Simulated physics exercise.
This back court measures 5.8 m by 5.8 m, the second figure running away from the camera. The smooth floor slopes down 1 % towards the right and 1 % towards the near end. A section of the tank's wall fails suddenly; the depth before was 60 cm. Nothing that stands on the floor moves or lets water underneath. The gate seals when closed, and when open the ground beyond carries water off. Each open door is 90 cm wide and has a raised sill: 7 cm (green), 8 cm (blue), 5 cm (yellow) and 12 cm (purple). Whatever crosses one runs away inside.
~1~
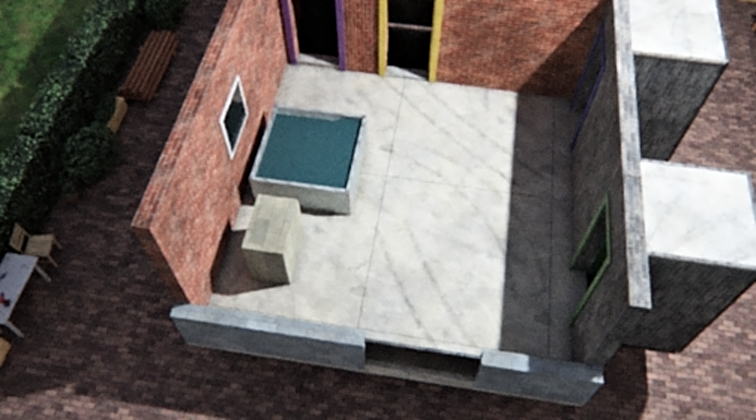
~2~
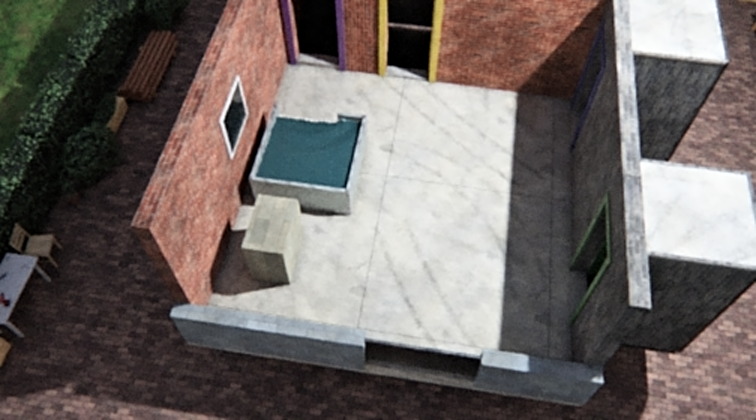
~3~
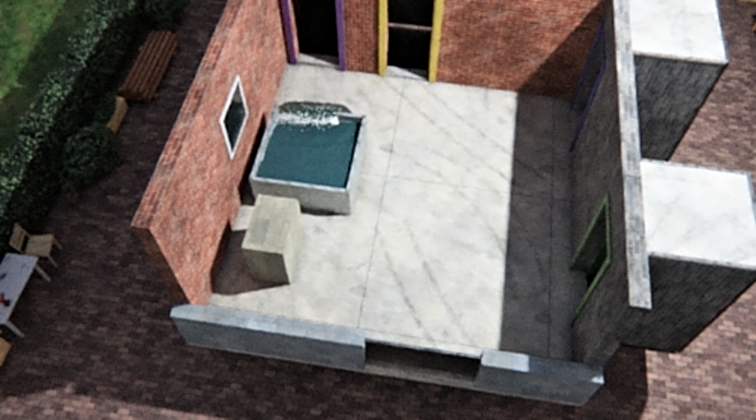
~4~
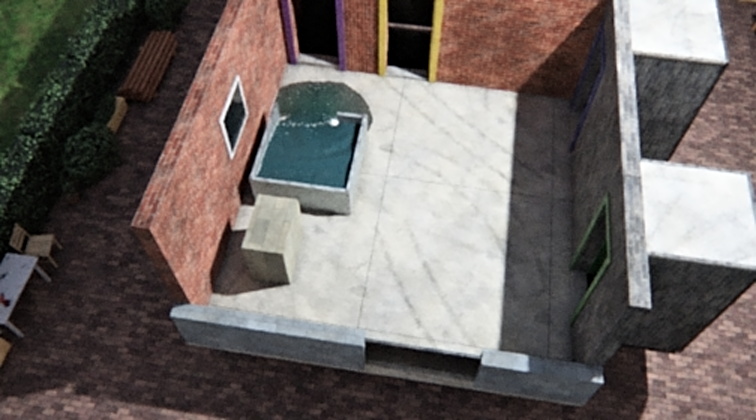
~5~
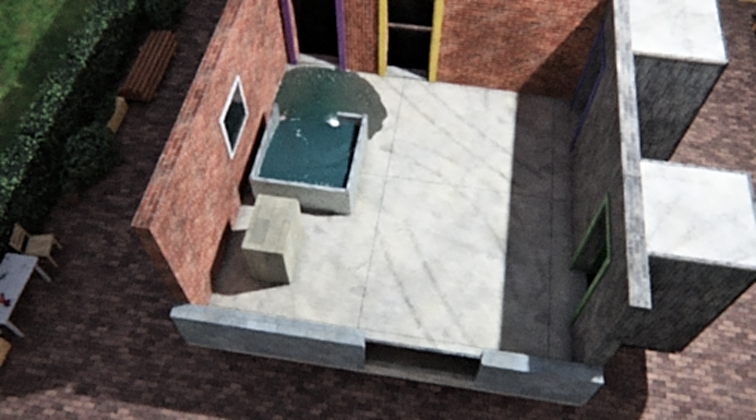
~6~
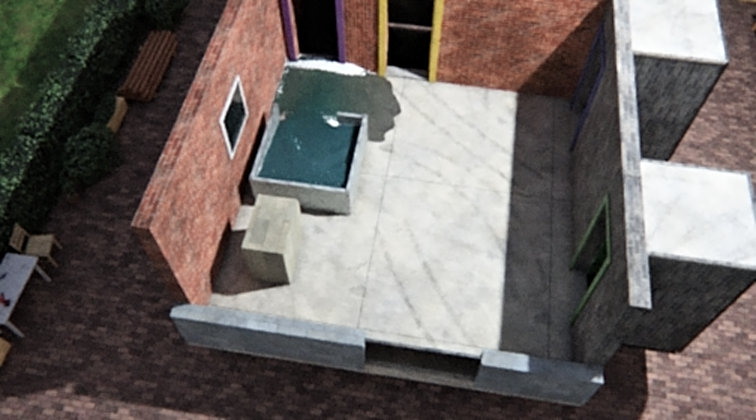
We see a still, square tank of dark water in a brick-walled court; its far wall breaks open, and water pours out, spreading across the pale floor behind it toward the back wall and a little to the right.
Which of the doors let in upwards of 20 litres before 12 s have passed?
The water let in: At the green door it keeps below the limit; at the blue door it goes over the limit; at the yellow door it goes over the limit; at the purple door it exceeds the limit.
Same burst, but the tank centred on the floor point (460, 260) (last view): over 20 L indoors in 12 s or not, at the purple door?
Then: Purple not over.
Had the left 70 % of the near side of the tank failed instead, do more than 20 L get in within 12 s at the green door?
Then: Green past it.
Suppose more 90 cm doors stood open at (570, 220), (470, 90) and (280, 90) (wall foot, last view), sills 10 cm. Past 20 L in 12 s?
In turn: Below, not over, above.
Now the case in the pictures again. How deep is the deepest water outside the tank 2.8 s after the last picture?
About 18 cm.
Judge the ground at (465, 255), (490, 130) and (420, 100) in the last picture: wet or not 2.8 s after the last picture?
In turn: Not reached, under water, wet.
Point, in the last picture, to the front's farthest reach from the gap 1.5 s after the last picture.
At about (525, 94).
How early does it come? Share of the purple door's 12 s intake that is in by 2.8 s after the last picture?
Some 95 per cent by then.
Then, 0.7 s after the last picture water covers 15 % of the floor and is deepest (42 cm) near (286, 71); green door not reached, blue door not reached, yellow door 10 cm at the sill, 2 L in, purple door 37 cm at the sill, 82 L in.
Then, 1.5 s after the last picture water covers 20 % of the floor and is deepest (32 cm) near (313, 67); green door not reached, blue door not reached, yellow door 10 cm at the sill, 12 L in, purple door 31 cm at the sill, 208 L in.
Then, 2.8 s after the last picture water covers 40 % of the floor and is deepest (18 cm) near (284, 105); green door not reached, blue door 13 cm at the sill, 1 L in, yellow door 8 cm at the sill, 25 L in, purple door 17 cm at the sill, 289 L in.
Then, 6.3 s after the last picture water covers 65 % of the floor and is deepest (13 cm) near (570, 381); green door 5 cm at the sill, 0 L in, blue door 10 cm at the sill, 41 L in, yellow door 5 cm at the sill, 37 L in, purple door 6 cm at the sill, 305 L in.
Then, 11.3 s after the last picture water covers 85 % of the floor and is deepest (11 cm) near (570, 381); green door 6 cm at the sill, 0 L in, blue door 5 cm at the sill, 46 L in, yellow door 2 cm at the sill, 37 L in, purple door 2 cm at the sill, 305 L in.
